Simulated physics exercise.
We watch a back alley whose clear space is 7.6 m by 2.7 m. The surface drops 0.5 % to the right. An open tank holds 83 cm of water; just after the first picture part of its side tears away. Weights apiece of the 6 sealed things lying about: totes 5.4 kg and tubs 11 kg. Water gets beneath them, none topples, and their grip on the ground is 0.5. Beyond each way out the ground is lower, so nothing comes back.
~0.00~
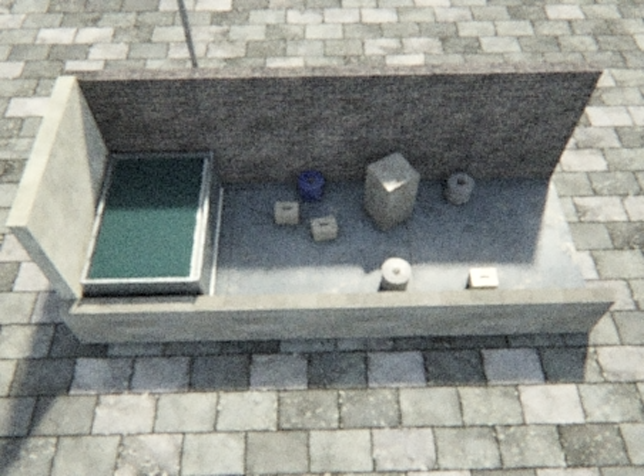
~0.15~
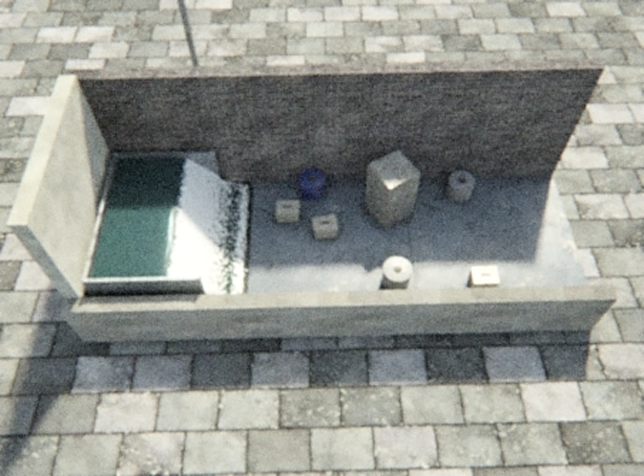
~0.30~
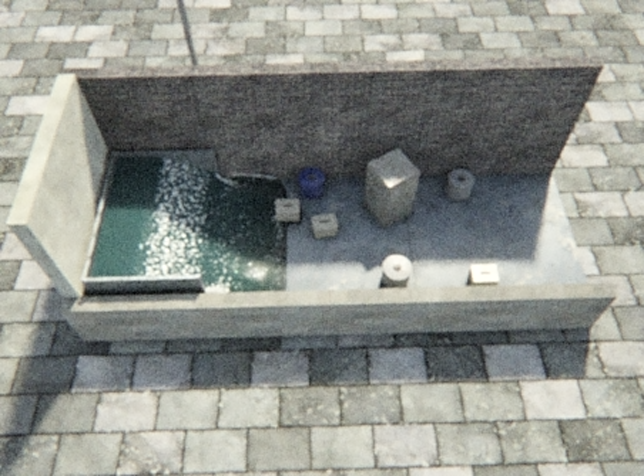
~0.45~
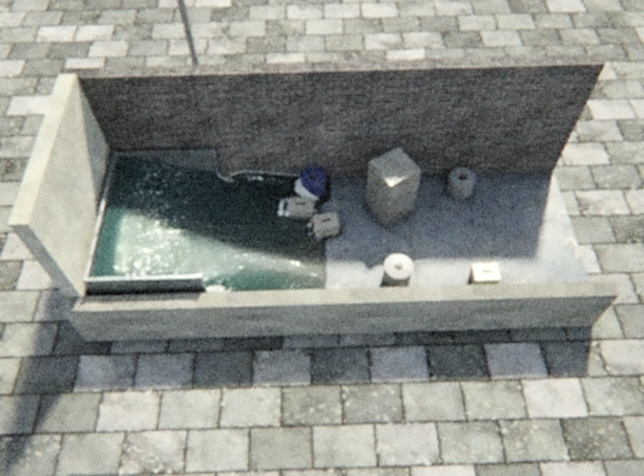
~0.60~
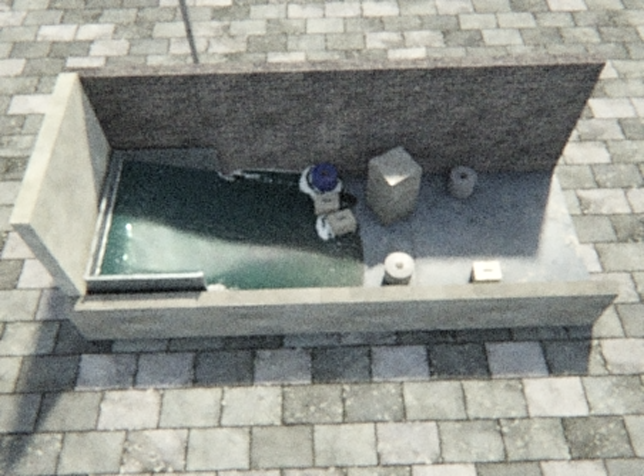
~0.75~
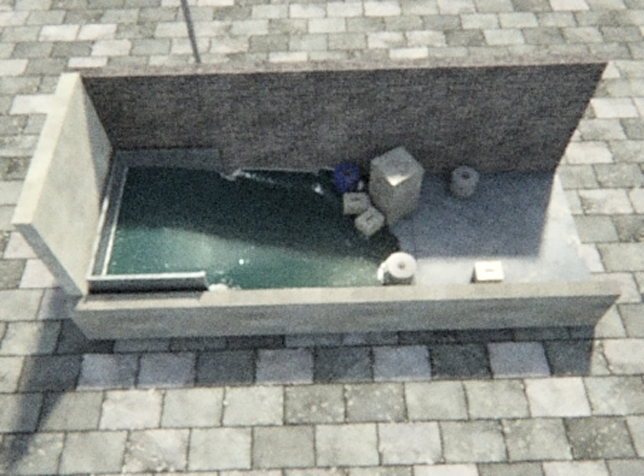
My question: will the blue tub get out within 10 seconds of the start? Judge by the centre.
The blue tub stays inside.
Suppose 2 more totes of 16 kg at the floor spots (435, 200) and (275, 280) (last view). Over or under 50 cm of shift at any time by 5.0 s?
In that order: Under, over.
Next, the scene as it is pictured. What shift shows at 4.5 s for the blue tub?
About 120 cm.
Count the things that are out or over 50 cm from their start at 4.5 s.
I count 6.
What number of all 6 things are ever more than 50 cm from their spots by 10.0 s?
That makes 6.
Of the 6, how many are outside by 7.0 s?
By then 5.
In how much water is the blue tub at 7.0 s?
Roughly 6 cm.
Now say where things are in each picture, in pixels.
The blue tub at (311, 180) rests on the ground; water covers 3.7 m2; 0 of 6 have shifted, in the first picture.
The blue tub at (312, 179) rests on the ground; water covers 5.3 m2; 0 of 6 have shifted, in the second picture.
The blue tub at (312, 177) rests on the ground; water covers 6.9 m2; 0 of 6 have shifted, in the third picture.
The blue tub at (313, 176), on the bottom; 8.5 m2 under water; 1 of 6 have shifted, in the fourth picture.
The blue tub at (324, 173) rests on the ground, 19 cm from its start; water covers 9.8 m2; 3 of 6 have shifted, in the fifth picture.
The blue tub at (347, 173) rests on the ground, 54 cm from its start; 11.2 m2 under water; 3 of 6 have shifted, in the sixth picture.
After 2.0 s the blue tub is near (384, 159), 1.2 m from its start, afloat; 1 of 6 are out; 4 afloat.
After 4.5 s the blue tub is near (383, 171), 1.2 m from its start, aground; 5 of 6 are out; 0 afloat.
After 7.0 s the blue tub is near (383, 171), 1.2 m from its start, aground; 5 of 6 are out; 0 afloat.
After 10.0 s the blue tub is near (383, 171), 1.2 m from its start, aground; 5 of 6 are out; 0 afloat.
